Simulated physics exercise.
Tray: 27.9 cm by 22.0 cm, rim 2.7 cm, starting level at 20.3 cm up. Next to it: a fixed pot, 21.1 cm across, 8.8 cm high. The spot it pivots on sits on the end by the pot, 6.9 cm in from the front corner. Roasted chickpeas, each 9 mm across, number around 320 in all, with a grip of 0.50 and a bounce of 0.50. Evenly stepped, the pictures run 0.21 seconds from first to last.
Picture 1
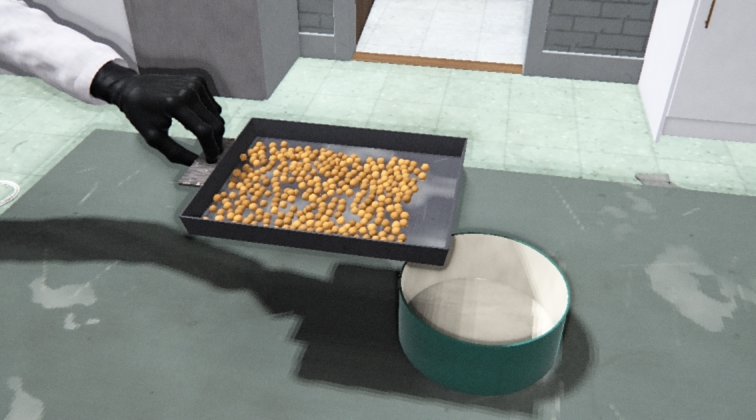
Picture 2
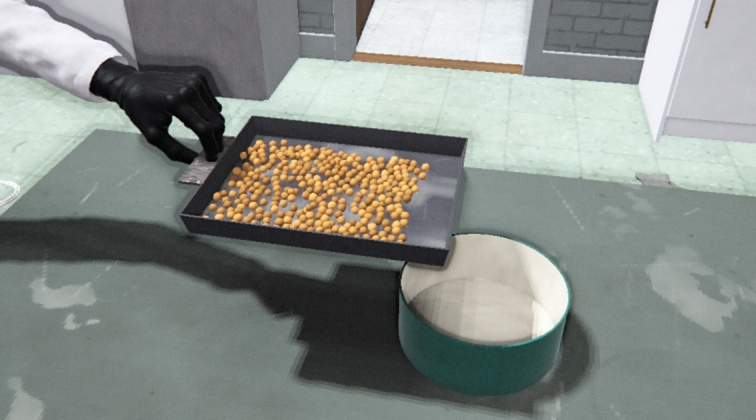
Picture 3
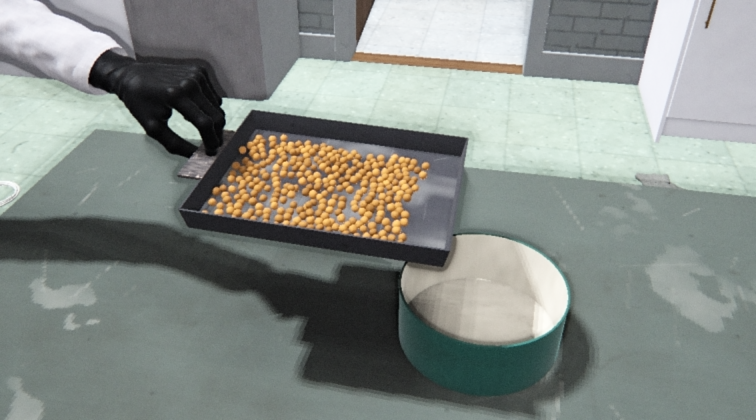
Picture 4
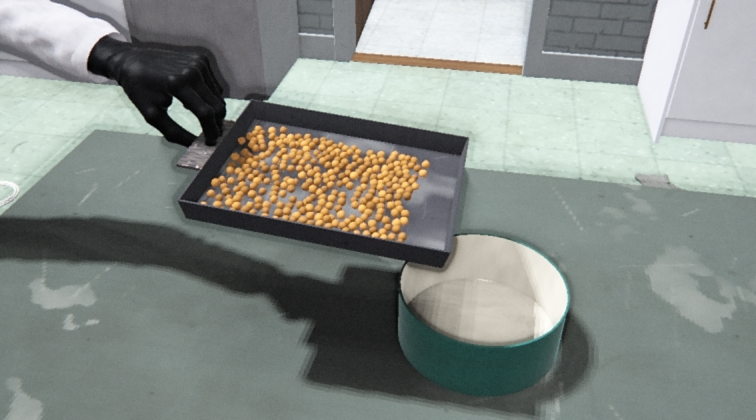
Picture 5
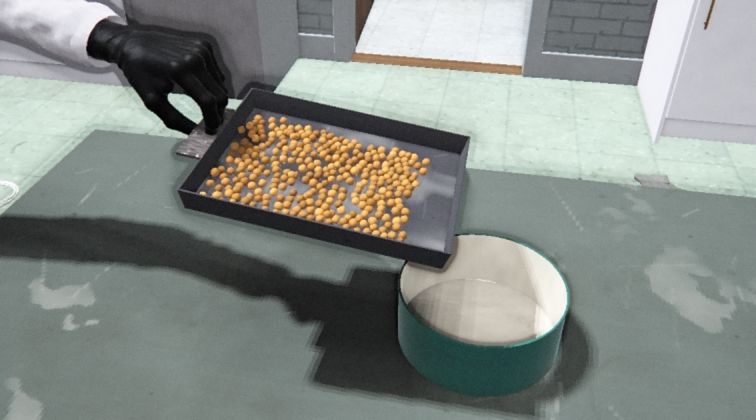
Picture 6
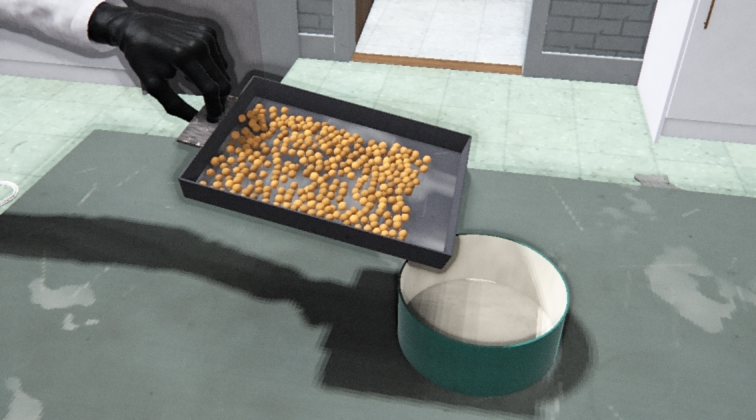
At the start, a gloved black hand holds the left end of a dark tray of roasted chickpeas, level above a table beside a green pot. The hand then gradually raises that end, tilting the tray down toward the pot at right, while the chickpeas stay spread out in nearly the same places.
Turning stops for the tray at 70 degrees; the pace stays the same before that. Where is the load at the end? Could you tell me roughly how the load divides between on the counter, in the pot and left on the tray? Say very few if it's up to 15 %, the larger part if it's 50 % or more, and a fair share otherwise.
Roughly this. Counter: Very few; pot: Very few; tray: The larger part.
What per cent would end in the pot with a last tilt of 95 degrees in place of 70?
Roughly 70 %.
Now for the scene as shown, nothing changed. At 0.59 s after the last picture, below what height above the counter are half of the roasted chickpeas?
About 24 cm.
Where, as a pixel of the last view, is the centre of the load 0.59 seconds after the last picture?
The middle of the load should be near (439, 191) then.
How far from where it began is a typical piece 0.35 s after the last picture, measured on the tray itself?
I'd say close to 6 centimetres.
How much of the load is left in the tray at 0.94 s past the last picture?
Roughly 90 per cent.
Then, 0.35 s after the last picture, tilt 40 degrees; the tray holds 100 %, the pot 0 %.
Then, 0.59 s after the last picture, tilt 59 degrees; the tray holds 100 %, the pot 0 %.
Then, 0.94 s after the last picture, tilt 70 degrees; the tray holds 90 %, the pot 5 %.
In the end, counter 5 %, pot 10 %, tray 90 %.
